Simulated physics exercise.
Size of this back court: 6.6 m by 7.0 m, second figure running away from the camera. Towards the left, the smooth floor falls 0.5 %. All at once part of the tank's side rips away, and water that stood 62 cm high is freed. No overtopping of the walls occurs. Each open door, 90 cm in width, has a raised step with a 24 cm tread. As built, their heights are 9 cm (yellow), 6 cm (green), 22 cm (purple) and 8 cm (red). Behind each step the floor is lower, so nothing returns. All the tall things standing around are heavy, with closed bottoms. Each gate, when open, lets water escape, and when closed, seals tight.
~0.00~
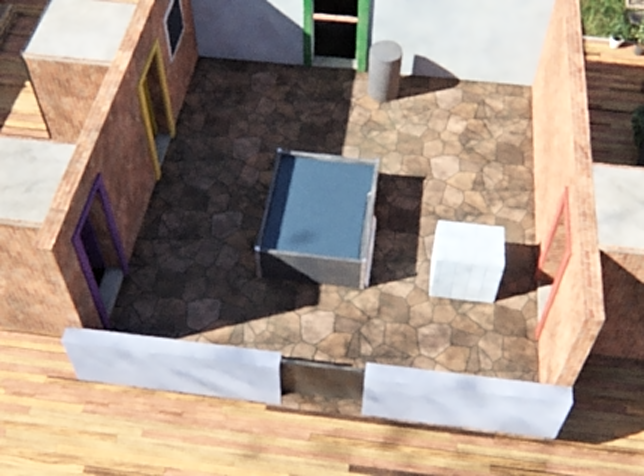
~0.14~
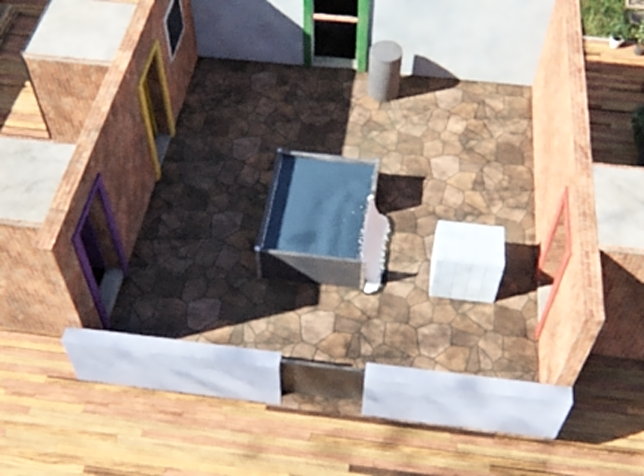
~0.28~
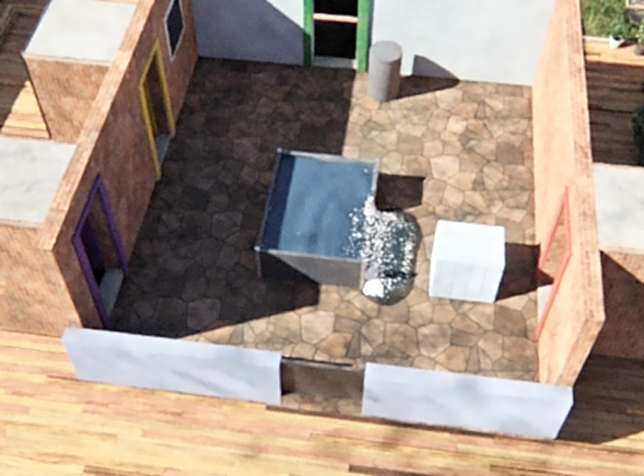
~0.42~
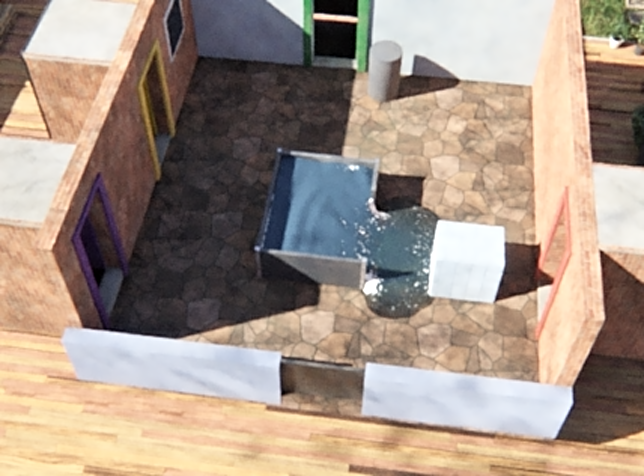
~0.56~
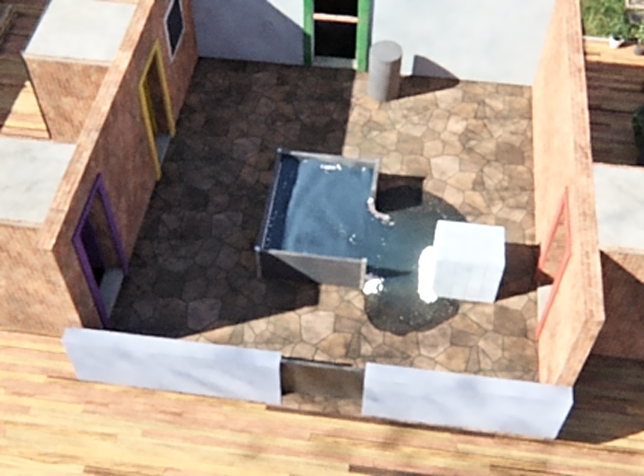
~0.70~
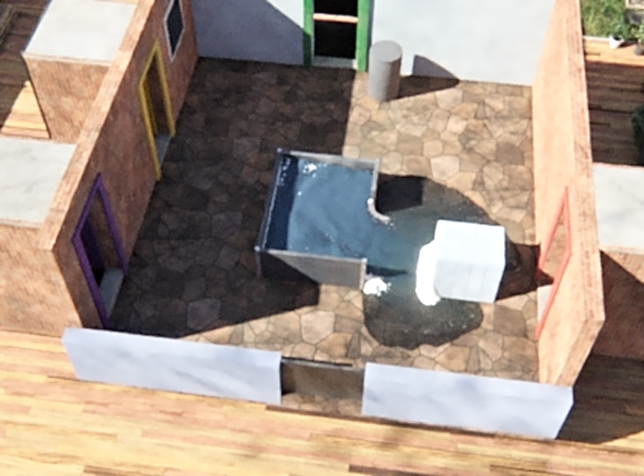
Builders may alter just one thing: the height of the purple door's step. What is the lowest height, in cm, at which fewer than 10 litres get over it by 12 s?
7 cm.
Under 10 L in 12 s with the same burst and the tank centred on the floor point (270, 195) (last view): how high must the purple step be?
You'd need some 7.0 cm.
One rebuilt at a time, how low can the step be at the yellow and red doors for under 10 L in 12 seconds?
About 7.5 cm at yellow and about 12.5 cm at red.
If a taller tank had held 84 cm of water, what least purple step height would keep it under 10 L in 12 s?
Step height: Approx. 10.0 cm.
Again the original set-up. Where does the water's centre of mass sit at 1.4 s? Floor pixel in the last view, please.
Around (375, 246).
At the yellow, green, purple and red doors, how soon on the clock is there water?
Yellow at 8.0 seconds, green at 4.0 seconds, purple at 4.5 seconds, red at 1.2 seconds.
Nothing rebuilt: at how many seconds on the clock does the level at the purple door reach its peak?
The level tops out around 7.0 s.
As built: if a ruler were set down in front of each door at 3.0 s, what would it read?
Depth (cm): Yellow 0 / green 0 / purple 0 / red 10.
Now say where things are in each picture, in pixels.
In the first picture, still water, 62 cm deep, in the tank at (320, 207); the purple door at (103, 262) is dry.
In the second picture, water pours out at (366, 241) and has run 0.4 m, to (389, 235); about 9 cm deep outside, 62 cm at the back.
In the third picture, water pours out at (366, 243) and has run 0.8 m, to (417, 241); about 11 cm deep outside, 62 cm at the back.
In the fourth picture, the gap is at (366, 244), the front 1.3 m out at a hidden place; the back of the tank holds 60 cm.
In the fifth picture, the gap is at (366, 244), the front 1.9 m out at a hidden place; the back of the tank holds 54 cm.
In the sixth picture, the gap is at (366, 244), the front 2.5 m out at (516, 263); the back of the tank holds 54 cm; 4.0 m in a straight line remain to the purple door at (103, 262).
After 1.4 s water covers 20 % of the floor, deepest (44 cm) near (419, 267); it has not reached the purple door.
After 3.0 s water covers 40 % of the floor, deepest (25 cm) near (483, 405); it has not reached the purple door.
After 12.0 s water covers 100 % of the floor, deepest (11 cm) near (242, 65); 6 cm at the purple door, 0 litres in over its 22 cm step.
At the purple door as built, the water arrived by 4.6 s and peaked near 13 cm at 7.0 s.
With a step of 6 cm, 16 litres would have come in within the 12 s; with 8 cm, 5 litres. So under 10 litres takes about 7 cm.
